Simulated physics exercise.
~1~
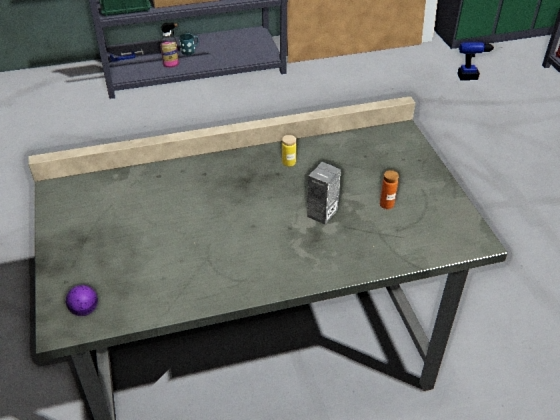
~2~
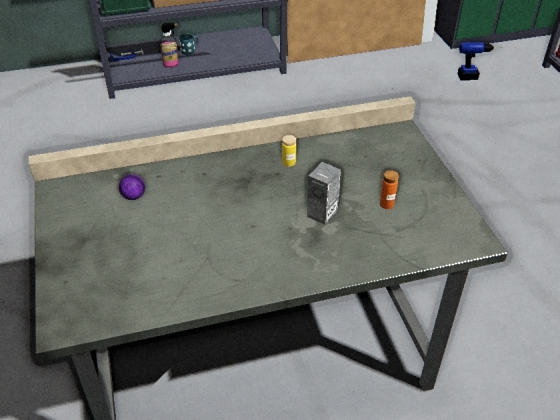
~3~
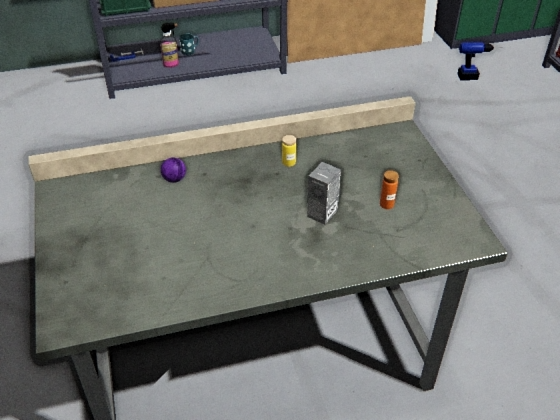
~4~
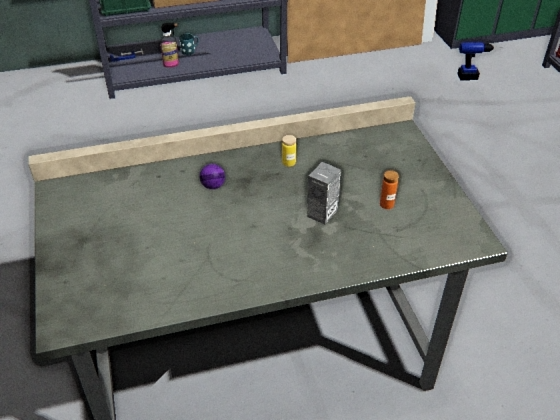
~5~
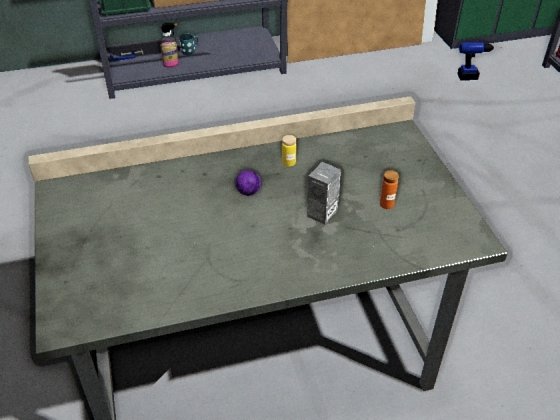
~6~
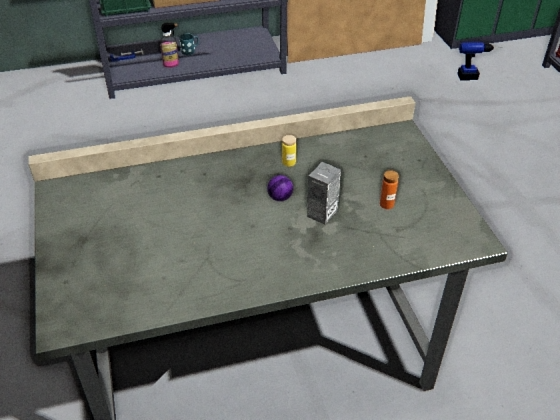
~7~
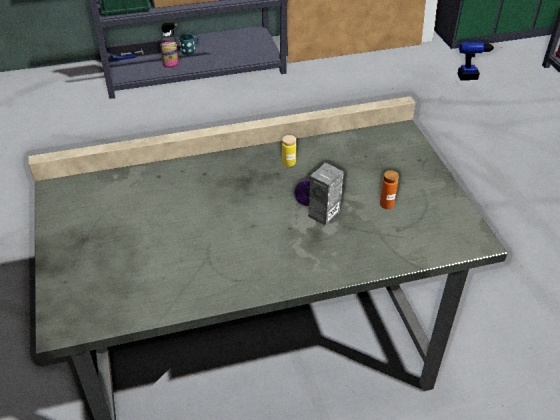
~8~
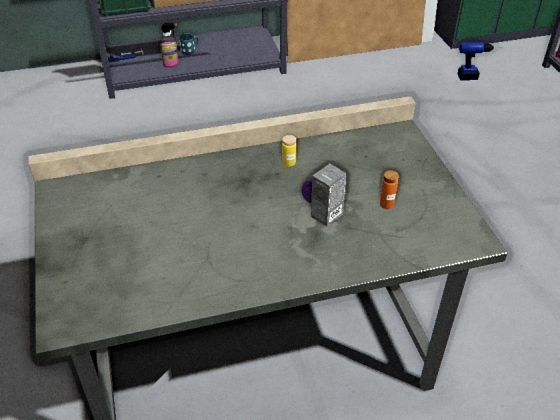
In this clip, a purple ball rolls up a table toward the raised strip along its far edge, then heads right and slightly back, meeting a grey carton that shifts slightly; the ball ends partly hidden behind it, while the yellow and orange shakers stay standing in place.
